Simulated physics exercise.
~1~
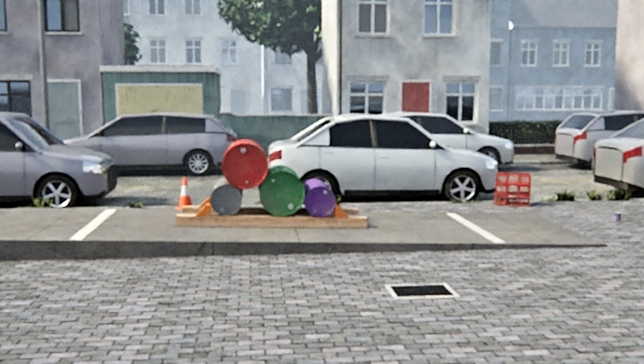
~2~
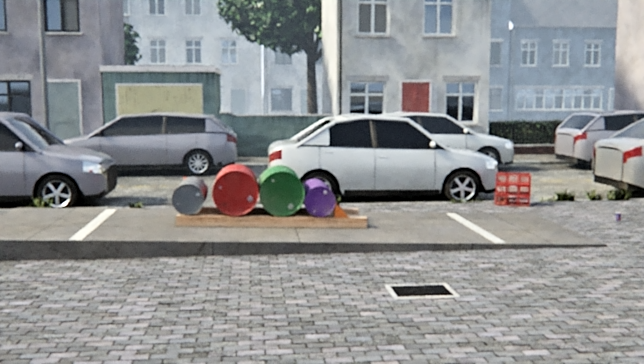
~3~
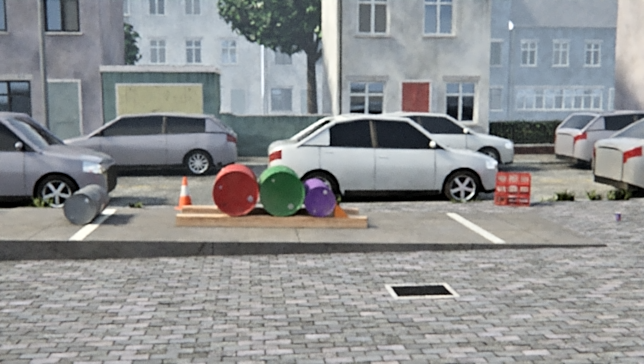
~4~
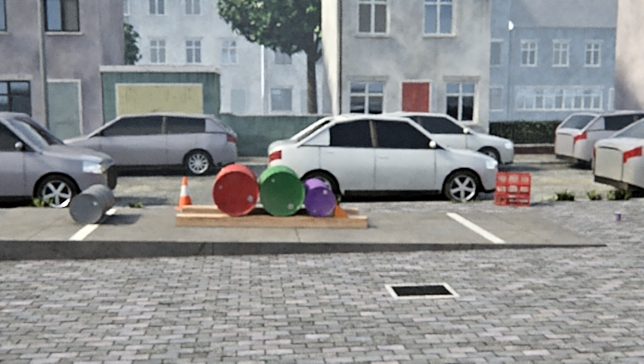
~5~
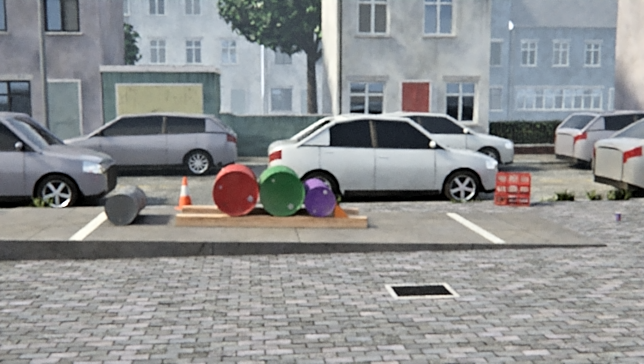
A grey drum rolls left off the timber, the red drops into its place, and all settle.
